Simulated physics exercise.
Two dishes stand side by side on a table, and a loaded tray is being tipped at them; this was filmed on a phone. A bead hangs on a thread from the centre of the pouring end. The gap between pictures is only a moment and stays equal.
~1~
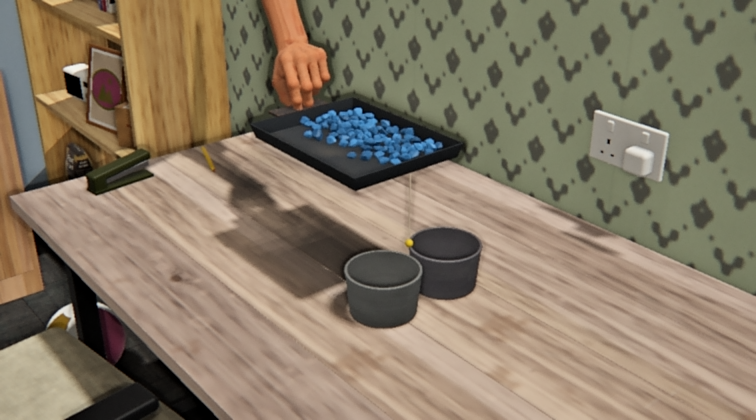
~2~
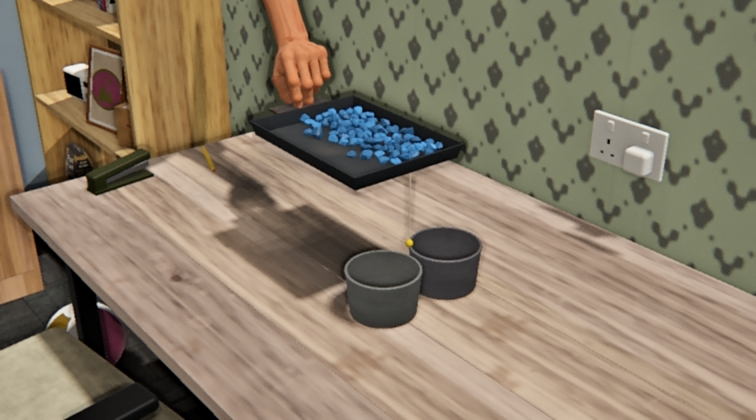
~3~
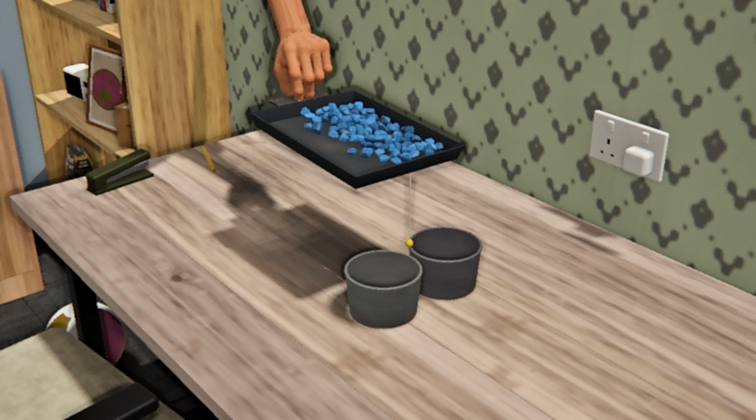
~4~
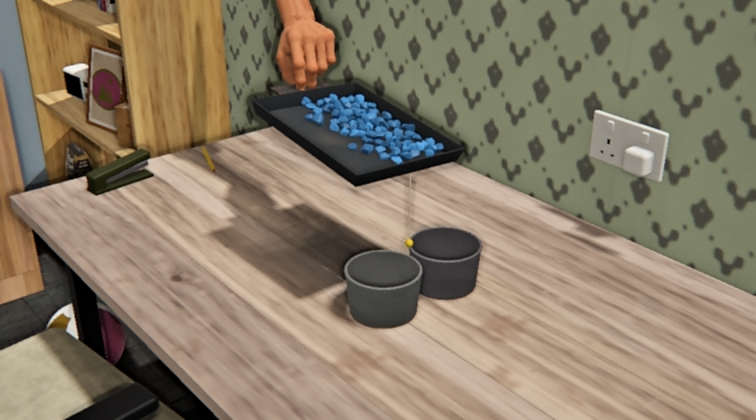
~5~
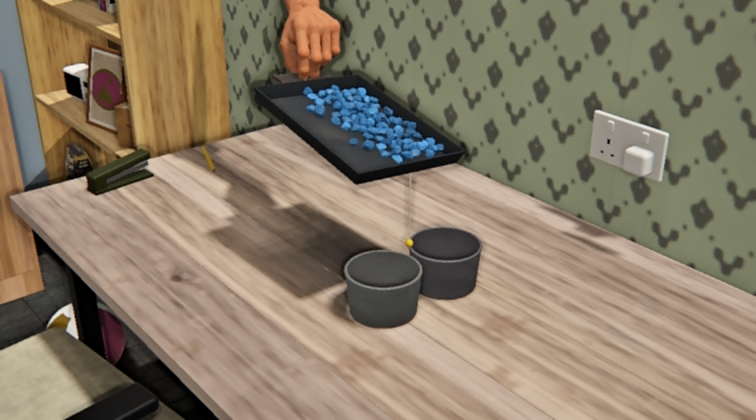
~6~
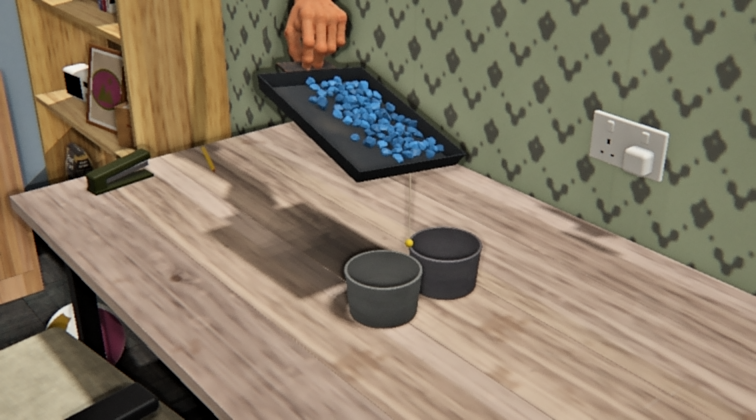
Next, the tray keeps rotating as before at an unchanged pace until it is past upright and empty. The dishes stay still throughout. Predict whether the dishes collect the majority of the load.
Most likely the spill will be the lesser part.
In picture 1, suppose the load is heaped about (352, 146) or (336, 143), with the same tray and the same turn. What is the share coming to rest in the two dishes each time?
Around 80 then around 70 per cent.
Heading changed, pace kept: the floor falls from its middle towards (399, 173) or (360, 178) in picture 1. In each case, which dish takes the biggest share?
Number one favours the left of the two; number two favours the left of the two.
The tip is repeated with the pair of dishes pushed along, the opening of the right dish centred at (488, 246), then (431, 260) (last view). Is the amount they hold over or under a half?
First try: A majority; second try: A minority.
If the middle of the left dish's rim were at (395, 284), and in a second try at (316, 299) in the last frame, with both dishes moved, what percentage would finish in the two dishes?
Trial 1 50%, trial 2 0%.
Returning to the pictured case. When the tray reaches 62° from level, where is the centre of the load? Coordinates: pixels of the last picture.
The load is centred about (425, 125).
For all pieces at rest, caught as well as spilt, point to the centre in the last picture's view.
Near pixel (455, 275).
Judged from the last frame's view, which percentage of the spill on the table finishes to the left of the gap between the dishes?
Close to 0 per cent of the spill, I think.
Soon, tray tipped steeply; nearly all on the tray; a stray few in the air.
A while on, tray tipped past a quarter turn; a small part on the tray; about half in the right dish; about a quarter outside both; a small part in the air.
Towards the end, tray tipped past a quarter turn; most in the right dish; about a quarter outside both.
Finally, tray tipped past a quarter turn; none in the left dish; most in the right dish; about a quarter outside both.
